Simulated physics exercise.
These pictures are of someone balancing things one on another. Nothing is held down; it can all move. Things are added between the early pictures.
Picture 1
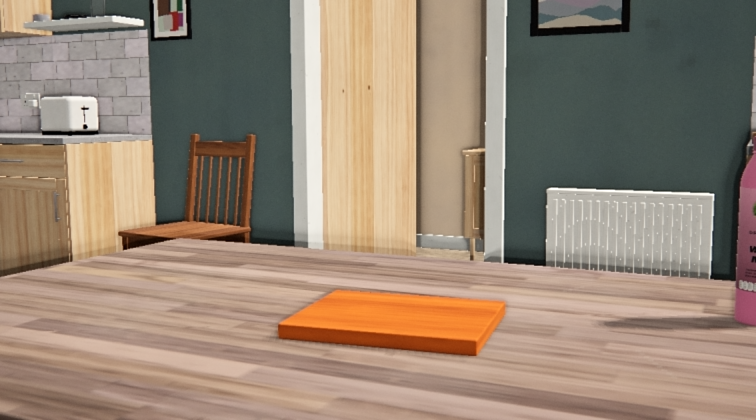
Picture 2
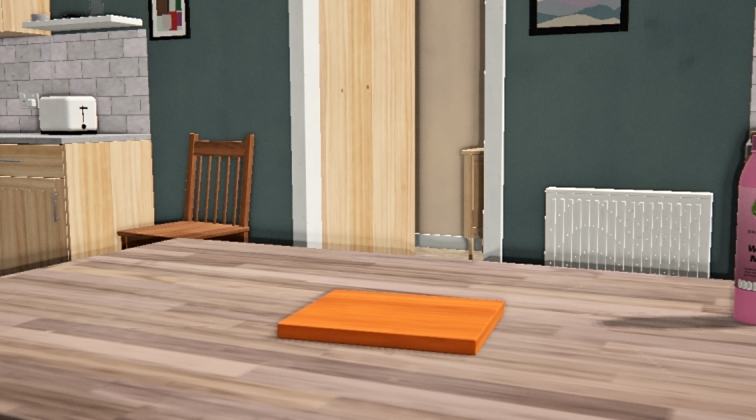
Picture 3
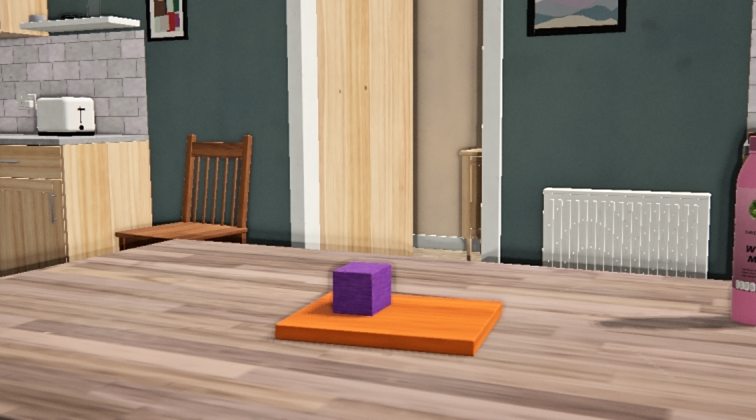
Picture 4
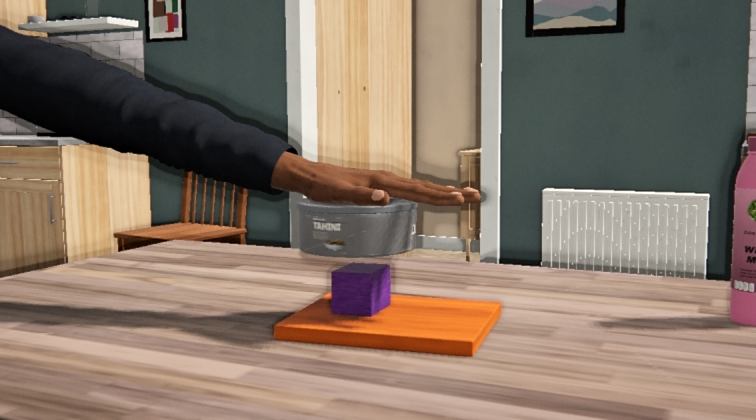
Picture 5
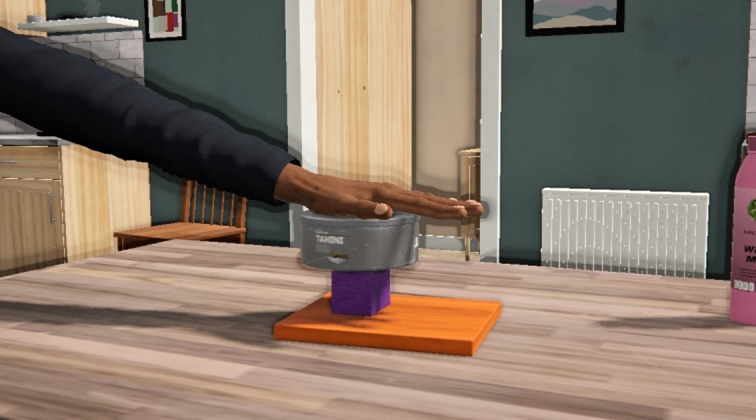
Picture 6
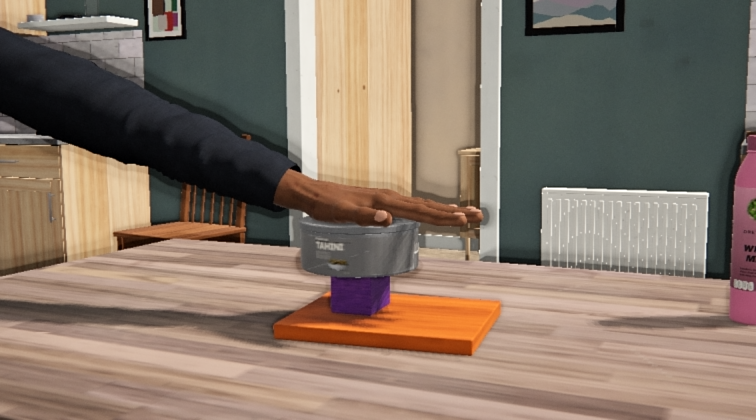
A kitchen with dark green walls is seen from just above a wooden tabletop, the view drifting very slightly. An orange board lies mid-table, with a pink bottle at the right edge and a wooden chair and white radiator behind. A purple block appears on the board, then a hand reaching from the left lowers a grey tub onto the block and keeps holding it.
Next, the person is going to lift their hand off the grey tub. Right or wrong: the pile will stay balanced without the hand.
Right.
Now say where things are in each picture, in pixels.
In the first picture, the last thing is not in view yet; orange board (398, 319).
In the second picture, the last thing is not in view yet.
In the third picture, the last thing is not in view yet; purple block (363, 288).
The fourth picture shows on its way; grey tub (357, 224); orange board (394, 320).
The fifth picture shows on its way; grey tub (360, 237).
The sixth picture shows set down, still held; grey tub (360, 243); purple block (361, 287).
Then, 0.20 s later than the last frame, all is still.
Then, 0.60 s later than the last frame, grey tub resting near (360, 243).
When it is over, all 4 as before. End places, in pixels of the last picture, grey tub near (360, 243). The pile keeps its balance.
